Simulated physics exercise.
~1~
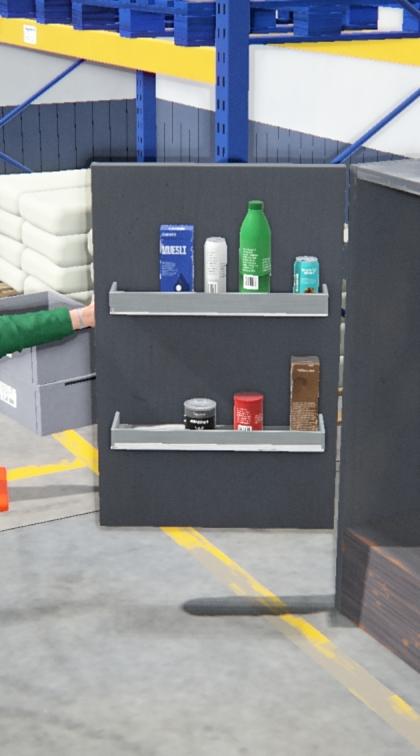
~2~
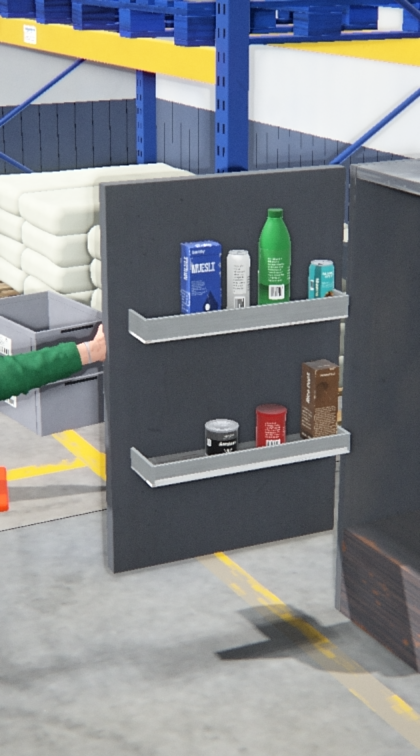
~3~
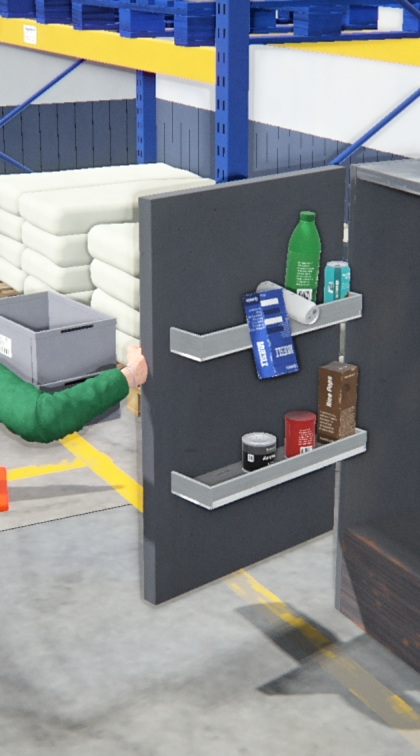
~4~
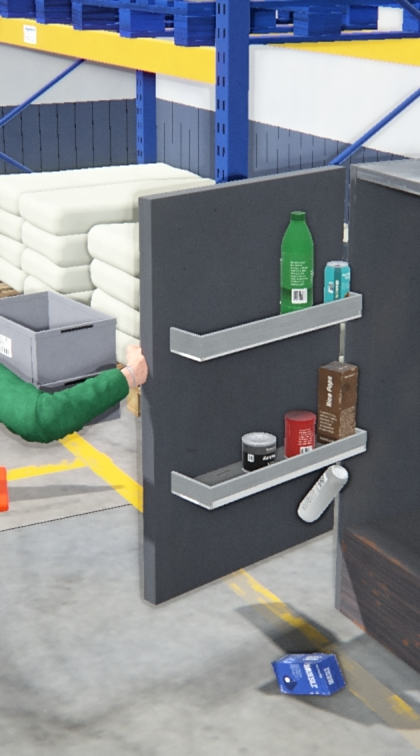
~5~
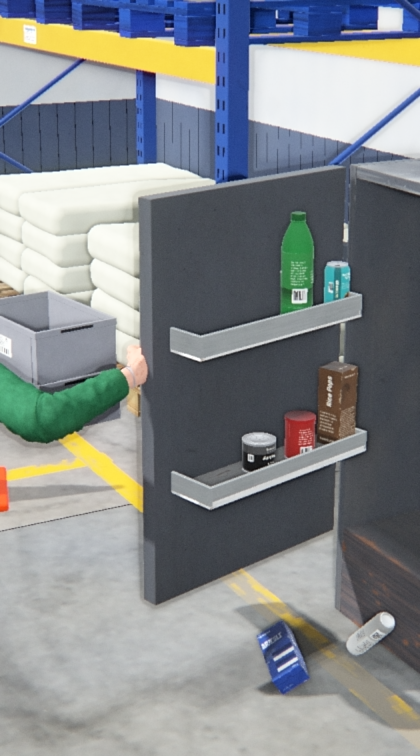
In a warehouse with blue shelving and stacked white sacks, a fixed camera faces the inside of a dark cabinet door hinged at the right. Its upper rack holds a blue carton, a white can, a green bottle and a turquoise can, and the lower one holds a black tin, a red tin and a brown carton. A green-sleeved arm at the left swings the door toward the viewer until it stops. The blue carton and white can tip over the upper rail and drop. Both end up on the floor, while the other five items remain in the racks.
